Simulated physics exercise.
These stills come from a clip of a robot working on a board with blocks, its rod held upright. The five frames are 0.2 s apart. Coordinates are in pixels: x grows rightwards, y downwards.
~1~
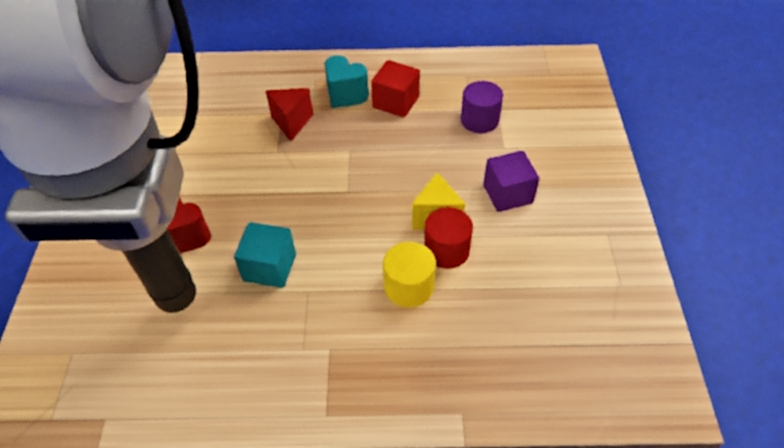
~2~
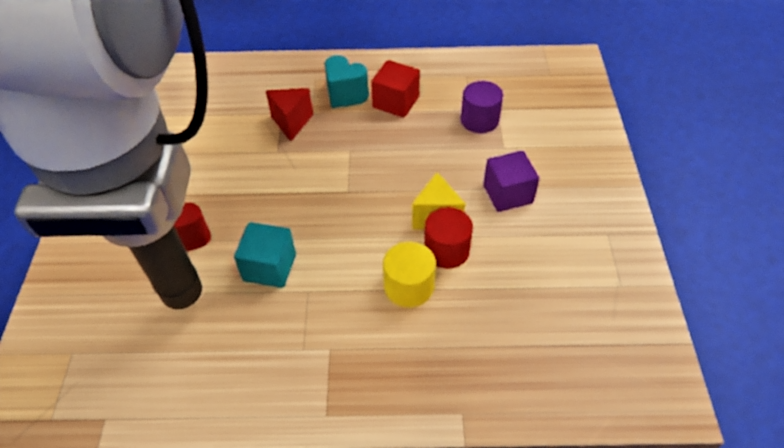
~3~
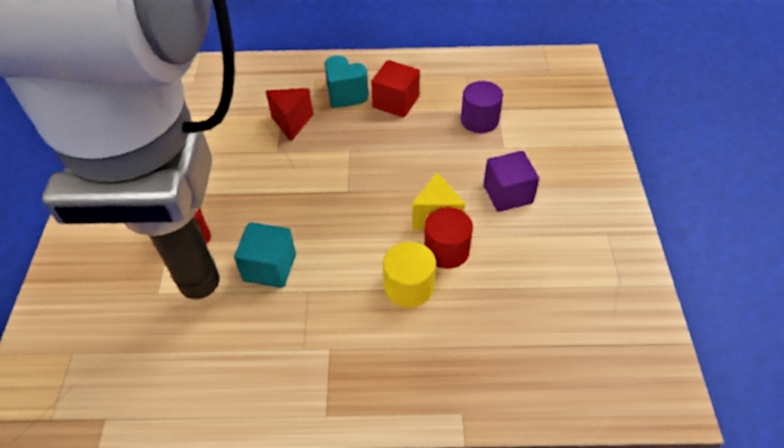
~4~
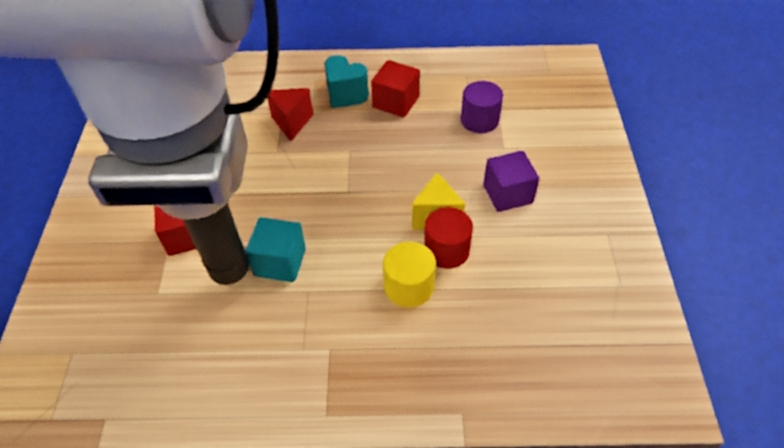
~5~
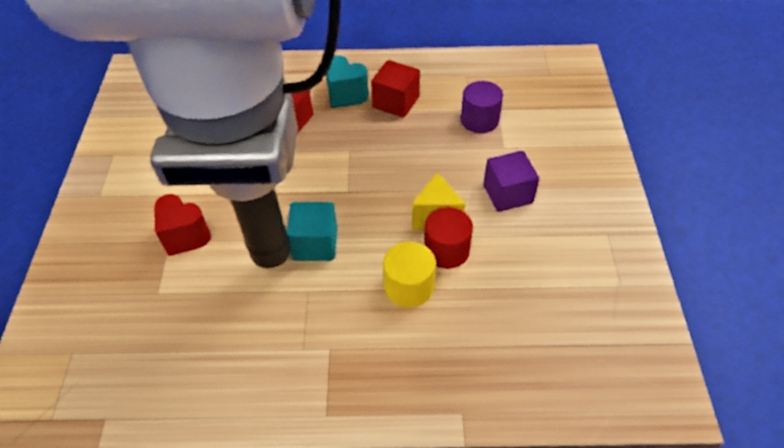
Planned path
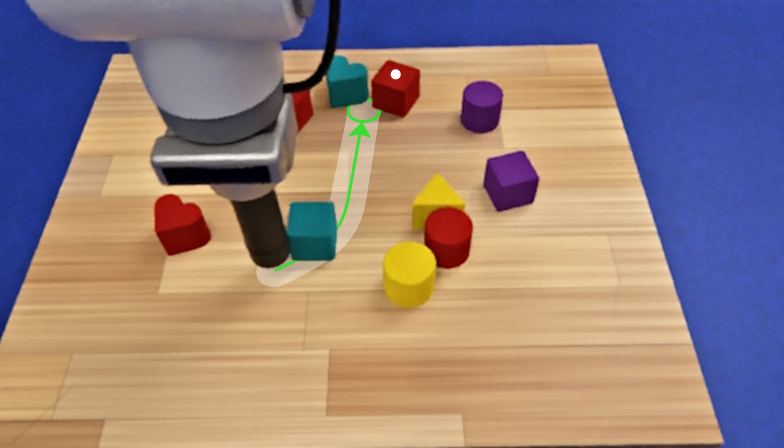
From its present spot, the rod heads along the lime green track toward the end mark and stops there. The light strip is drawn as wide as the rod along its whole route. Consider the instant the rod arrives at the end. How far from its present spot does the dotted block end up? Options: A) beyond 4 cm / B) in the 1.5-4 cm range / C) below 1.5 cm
C.
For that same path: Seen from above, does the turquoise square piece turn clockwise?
Going by the path, yes.
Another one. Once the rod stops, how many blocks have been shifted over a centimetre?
Shifted over 1 cm: One.
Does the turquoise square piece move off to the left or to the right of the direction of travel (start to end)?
Seen from start to end, it moves right.
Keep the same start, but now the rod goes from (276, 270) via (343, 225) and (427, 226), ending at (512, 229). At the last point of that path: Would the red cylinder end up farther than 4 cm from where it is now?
No, that is not what happens.
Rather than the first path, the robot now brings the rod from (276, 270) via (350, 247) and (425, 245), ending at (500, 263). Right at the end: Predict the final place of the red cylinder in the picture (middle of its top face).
I'd say the red cylinder ends with its top centre at (551, 242).
The line goes from (276, 270) via (340, 223) and (355, 163), ending at (364, 110); the dot is on the red square piece.
The first path, step by step. One third of the way, rod at (338, 204); turquoise square piece at (366, 168), turned 20° anticlockwise.
Two thirds of the way, rod at (353, 143); turquoise square piece at (395, 125), turned 35° clockwise.
At the end, rod at (363, 91); red triangle unmoved; turquoise square piece at (397, 116), turned 85° clockwise; turquoise heart block at (342, 65); red square piece at (398, 72), turned 10° clockwise.
